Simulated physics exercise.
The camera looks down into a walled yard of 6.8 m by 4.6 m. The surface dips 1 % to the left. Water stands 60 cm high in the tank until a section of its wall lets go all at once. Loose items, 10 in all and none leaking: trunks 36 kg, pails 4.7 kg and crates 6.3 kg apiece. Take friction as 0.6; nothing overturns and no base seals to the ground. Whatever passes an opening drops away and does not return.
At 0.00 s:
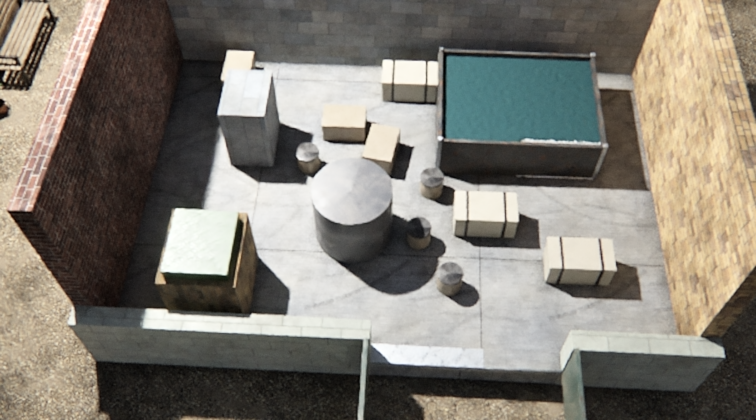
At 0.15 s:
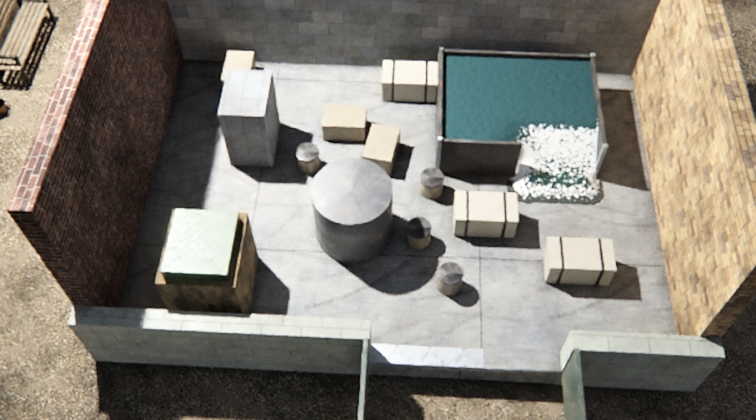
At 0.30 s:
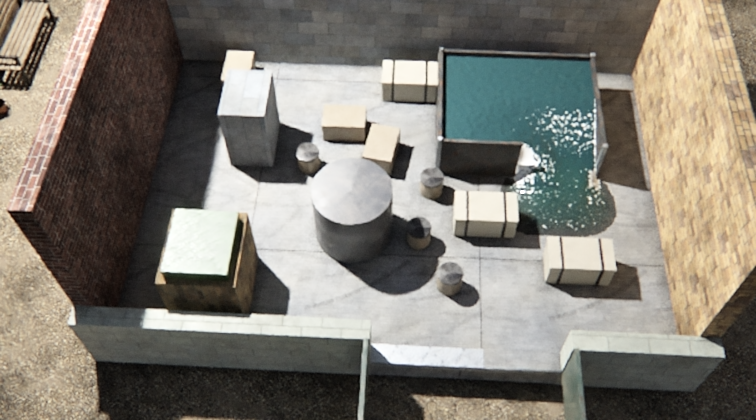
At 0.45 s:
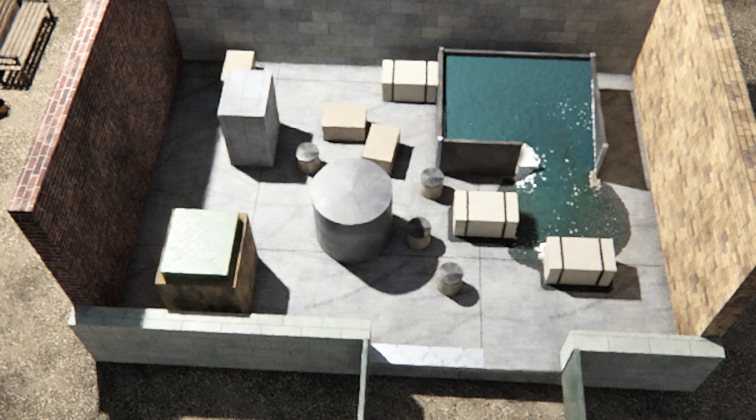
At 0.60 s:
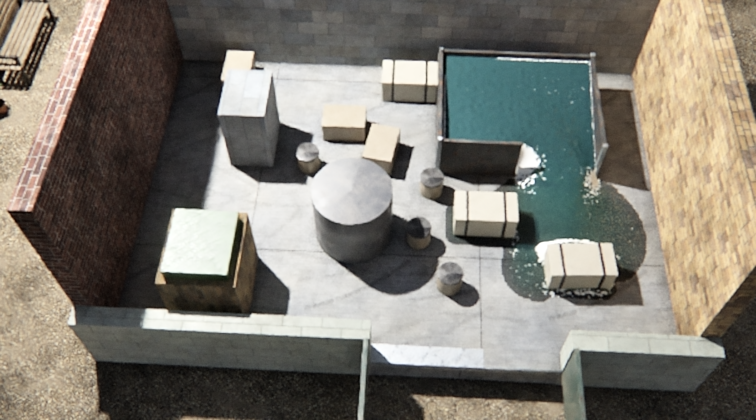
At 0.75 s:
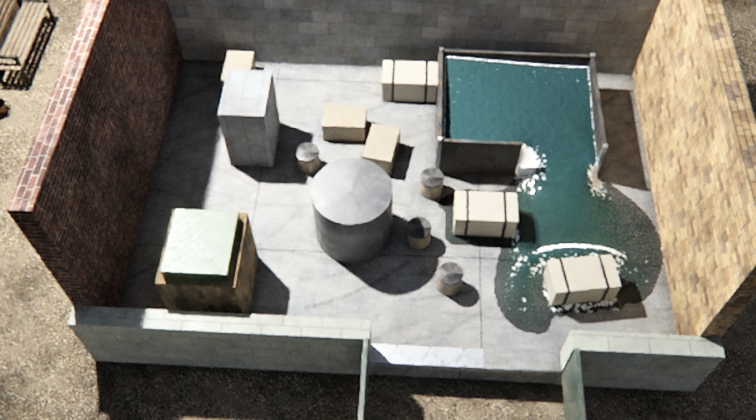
Water poured through a gap in the front of a dark-walled tank in a walled yard, spread across the pale floor around two strapped crates, and nudged the nearer one slightly toward the front wall.
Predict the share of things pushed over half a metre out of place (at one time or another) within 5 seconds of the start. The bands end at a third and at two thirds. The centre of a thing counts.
It is less than a third.
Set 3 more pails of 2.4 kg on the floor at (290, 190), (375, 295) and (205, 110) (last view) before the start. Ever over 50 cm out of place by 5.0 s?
In turn: Less, over, less.
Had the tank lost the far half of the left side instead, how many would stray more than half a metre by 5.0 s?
Then 4.
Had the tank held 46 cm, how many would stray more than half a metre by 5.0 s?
Then 1.
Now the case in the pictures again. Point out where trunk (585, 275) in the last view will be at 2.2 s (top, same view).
Near (576, 312).
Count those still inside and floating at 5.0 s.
I count 0.
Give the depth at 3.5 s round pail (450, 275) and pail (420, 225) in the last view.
Roughly 4 and 1 cm.
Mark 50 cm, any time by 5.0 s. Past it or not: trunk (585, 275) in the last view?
Answer: More.
After 1.1 s 1 of 10 are over 50 cm from their spots; 0 afloat.
After 2.2 s 1 of 10 are over 50 cm from their spots; 1 afloat.
After 3.5 s 1 of 10 are over 50 cm from their spots; 0 afloat.
After 5.0 s 1 of 10 are over 50 cm from their spots, and 1 have been at some point; 0 afloat.
